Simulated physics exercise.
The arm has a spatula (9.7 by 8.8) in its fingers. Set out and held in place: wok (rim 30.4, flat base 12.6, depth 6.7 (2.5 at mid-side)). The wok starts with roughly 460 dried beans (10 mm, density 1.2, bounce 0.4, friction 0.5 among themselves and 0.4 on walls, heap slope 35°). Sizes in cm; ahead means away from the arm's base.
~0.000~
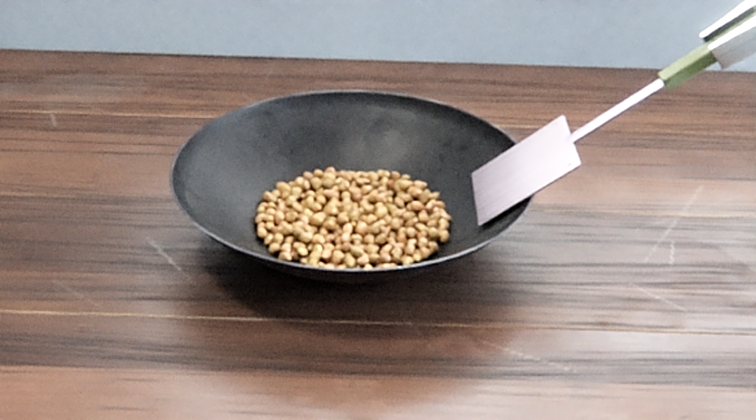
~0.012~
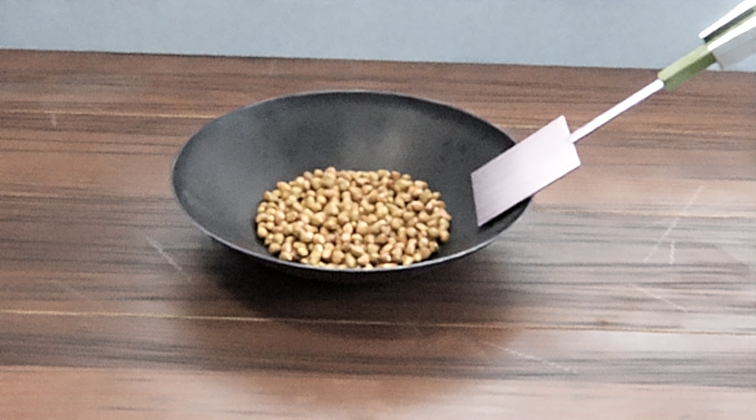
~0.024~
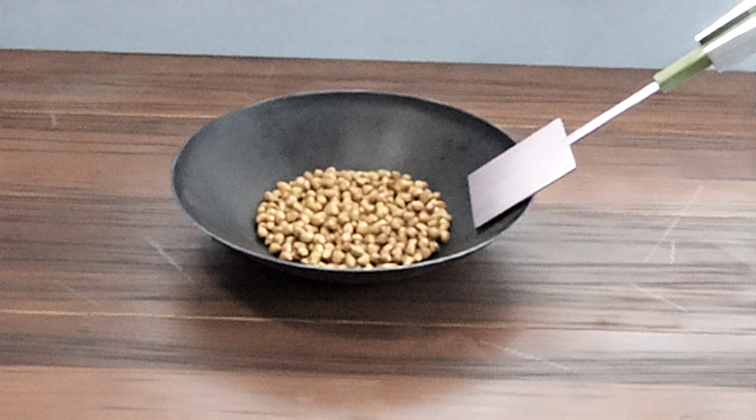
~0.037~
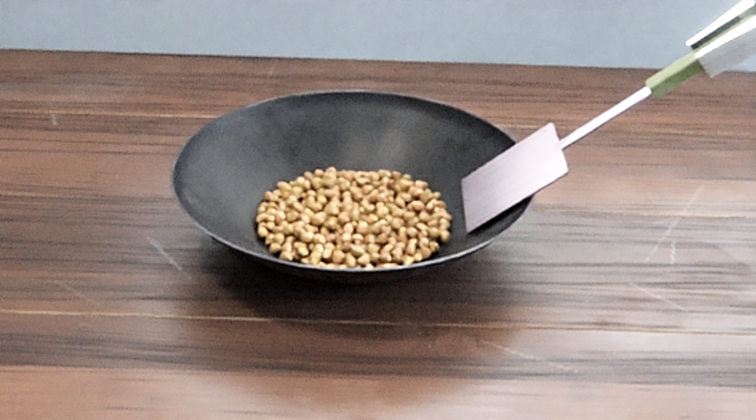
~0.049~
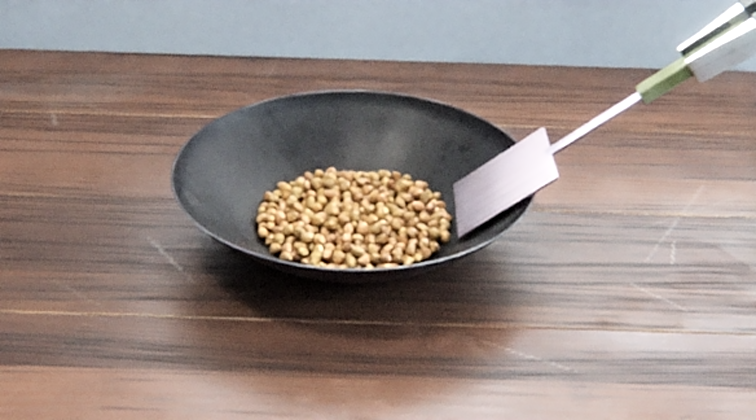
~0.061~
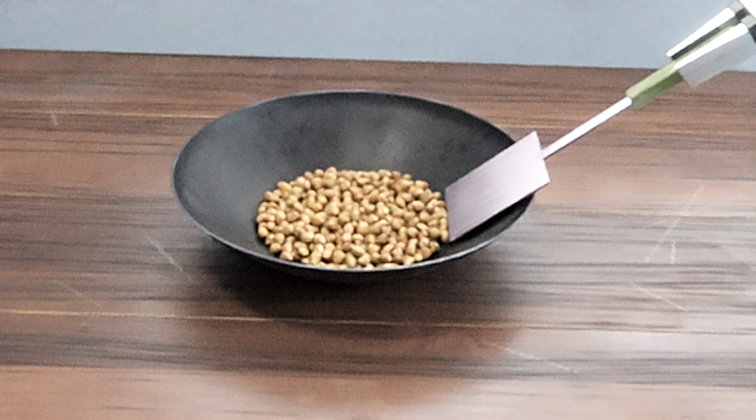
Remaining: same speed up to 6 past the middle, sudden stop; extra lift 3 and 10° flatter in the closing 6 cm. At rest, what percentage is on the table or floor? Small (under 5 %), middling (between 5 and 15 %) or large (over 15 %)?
Answer: Small; under 5 % of the dried beans finish on the table or floor.
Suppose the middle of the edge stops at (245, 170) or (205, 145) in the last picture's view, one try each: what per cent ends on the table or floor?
About 5 and 30 per cent.
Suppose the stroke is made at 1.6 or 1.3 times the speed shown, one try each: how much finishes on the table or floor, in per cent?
Some 0 and 0 per cent.
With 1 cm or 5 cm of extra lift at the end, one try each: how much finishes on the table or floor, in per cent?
About 0 and 0 per cent.
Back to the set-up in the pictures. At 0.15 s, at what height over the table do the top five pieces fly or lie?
Roughly 4 cm.
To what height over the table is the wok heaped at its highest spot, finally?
Some 6.0 cm.
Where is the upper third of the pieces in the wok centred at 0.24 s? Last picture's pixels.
Around (268, 196).
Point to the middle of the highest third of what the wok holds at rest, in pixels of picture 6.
Around (252, 192).
After 0.15 s, sloping 39°, highest piece 4 above the table; 464 in the wok.
After 0.24 s, sloping 35°, highest piece 5 above the table; 464 in the wok.
After 0.49 s, sloping 29°, highest piece 6 above the table; 464 in the wok.
After 1.54 s, sloping 29°, highest piece 6 above the table; 464 in the wok.
At rest, 464 in the wok. That is 0 % on the table or floor.
